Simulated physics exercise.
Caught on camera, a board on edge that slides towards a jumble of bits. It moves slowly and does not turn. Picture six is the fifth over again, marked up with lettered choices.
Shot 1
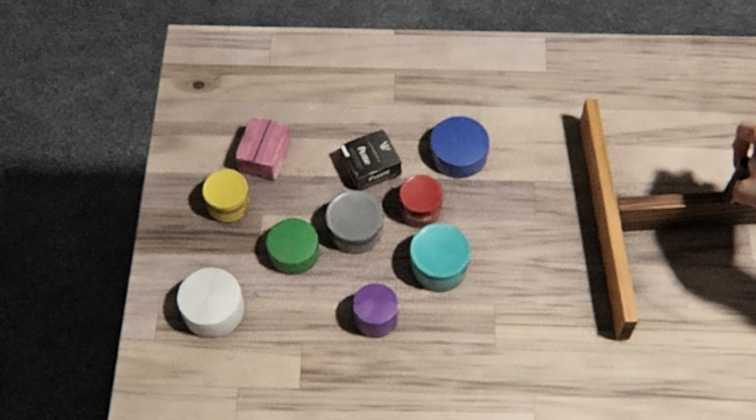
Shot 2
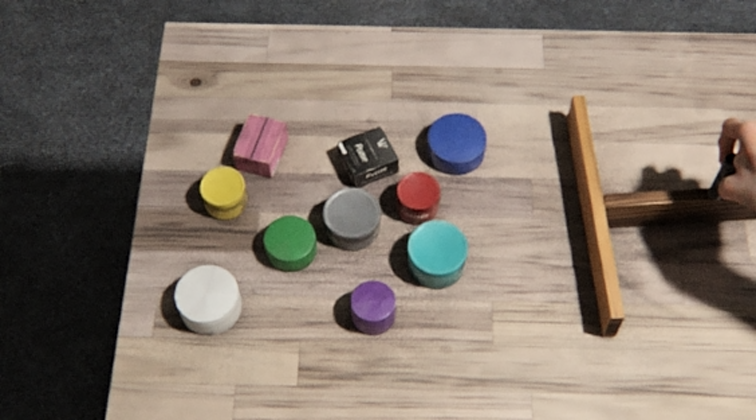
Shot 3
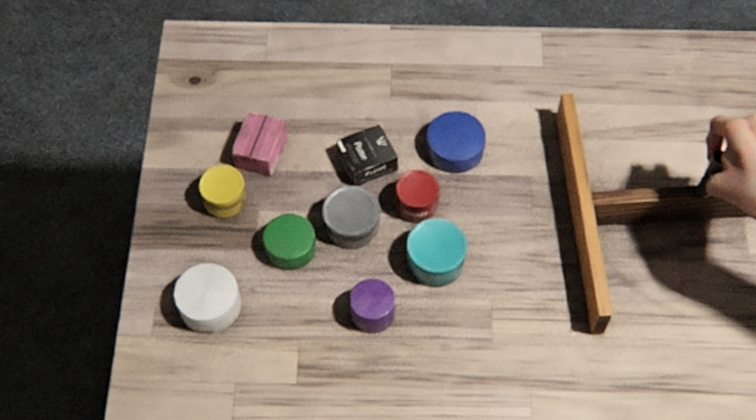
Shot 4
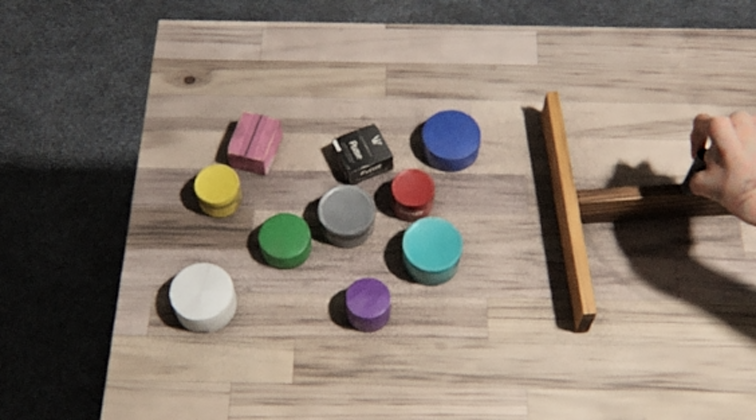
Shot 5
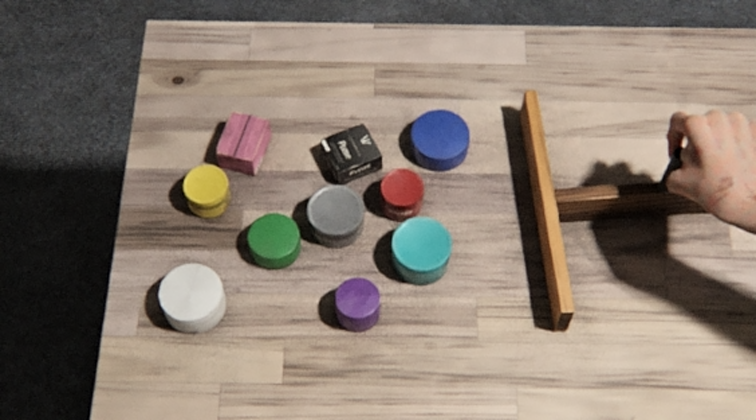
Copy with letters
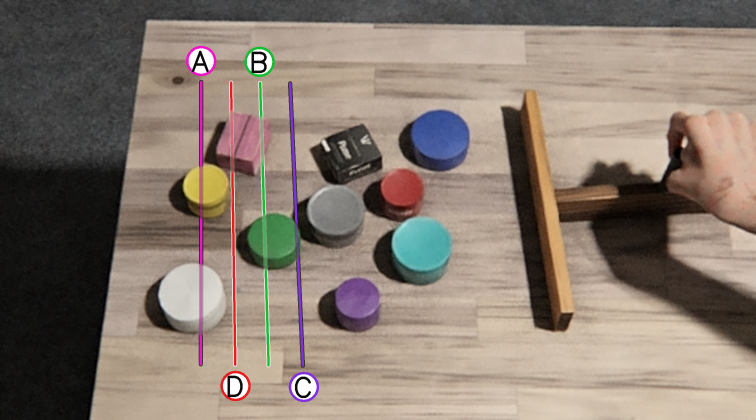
In this clip, a hand holding a wooden board by its attached handle slowly slides it left across a wooden tabletop toward a group of colourful round containers, a pink box and a black packet, which stay in place.
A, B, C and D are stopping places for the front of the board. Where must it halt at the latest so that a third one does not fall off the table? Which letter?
A.
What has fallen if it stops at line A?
The pink box goes over.
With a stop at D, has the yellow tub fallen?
By then, no.
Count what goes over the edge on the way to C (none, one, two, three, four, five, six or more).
In all, none.
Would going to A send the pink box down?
By then, yes.
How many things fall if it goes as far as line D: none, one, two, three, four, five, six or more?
The count is none.
On the marked copy, A at (201, 214); B at (264, 215); C at (296, 215); D at (233, 214).
Following A. Soon after the start, board (423, 194); blue tin (379, 144); black packet (328, 159).
Later, board (300, 192); yellow tub (186, 201); white tin (177, 306).
In the end, board (201, 190); pink box over the edge; yellow tub (121, 212); one fallen.
As for the rest, B is within the limit but short; C is within the limit but short; D is within the limit but short.
